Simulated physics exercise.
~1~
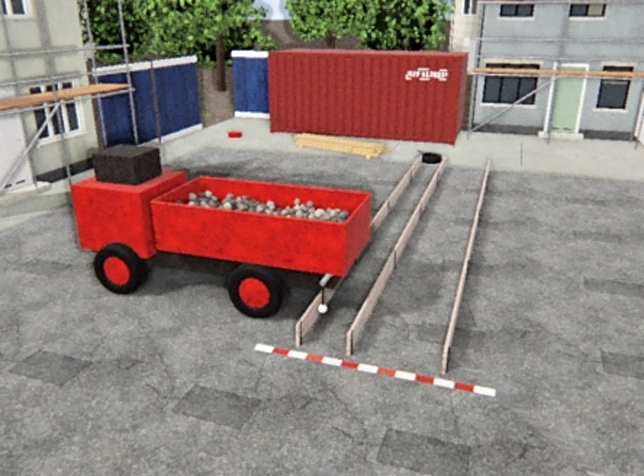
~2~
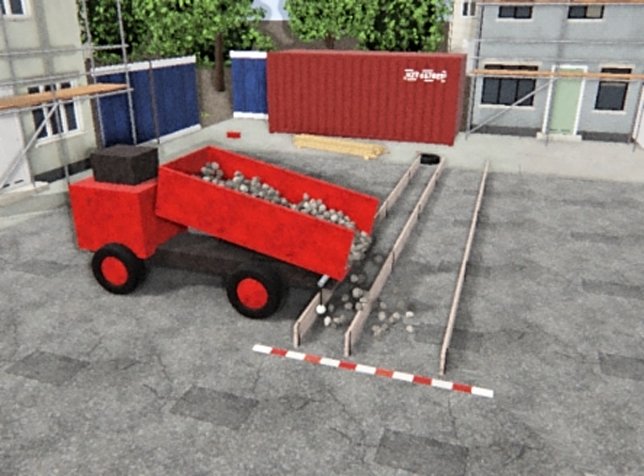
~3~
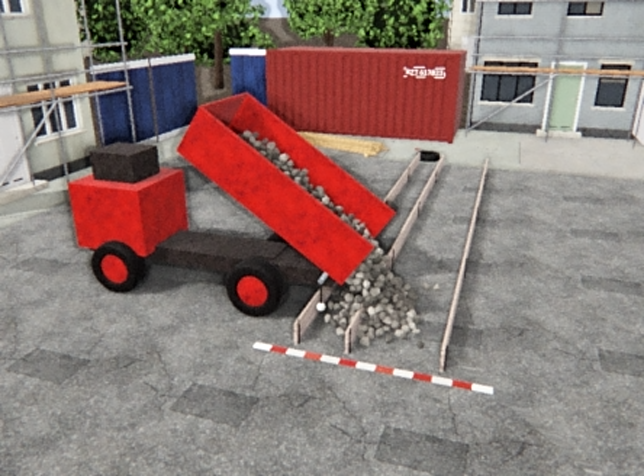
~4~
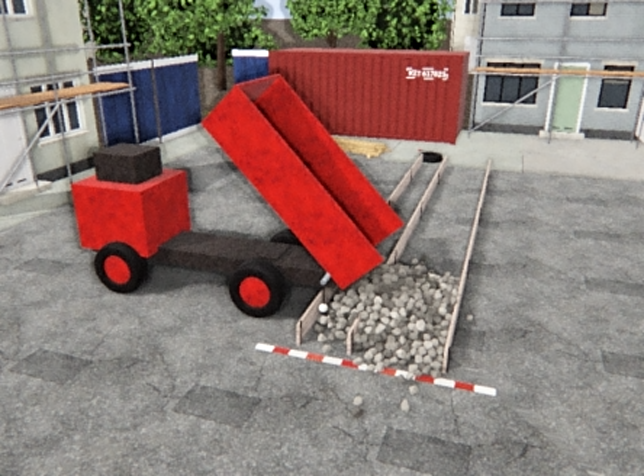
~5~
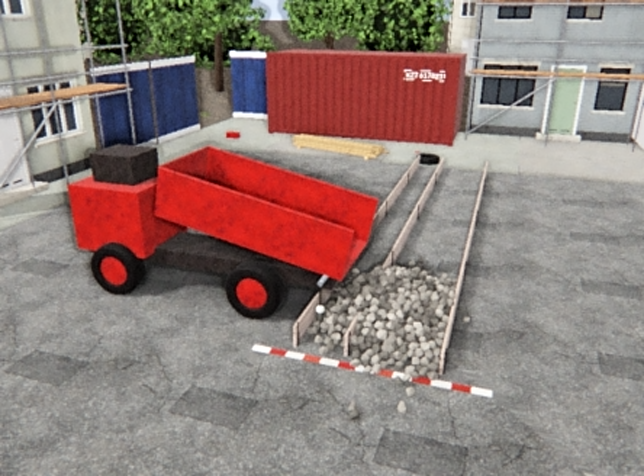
On a paved building site seen from above at a slightly swaying angle, a red tipping truck with black-and-red wheels stands left of three low boards forming two bays. Behind are a dark red container, blue fencing, trees and scaffolded houses, with a red-and-white striped staff in front. The truck's bed, loaded with grey stones, tilts up toward the right, and stones begin spilling from its lower end. As it steepens, they pour between the boards until the bed is empty. The bed then lowers partway and stays slightly tilted, leaving a heap mostly in the far bay, with a few stones by the staff.
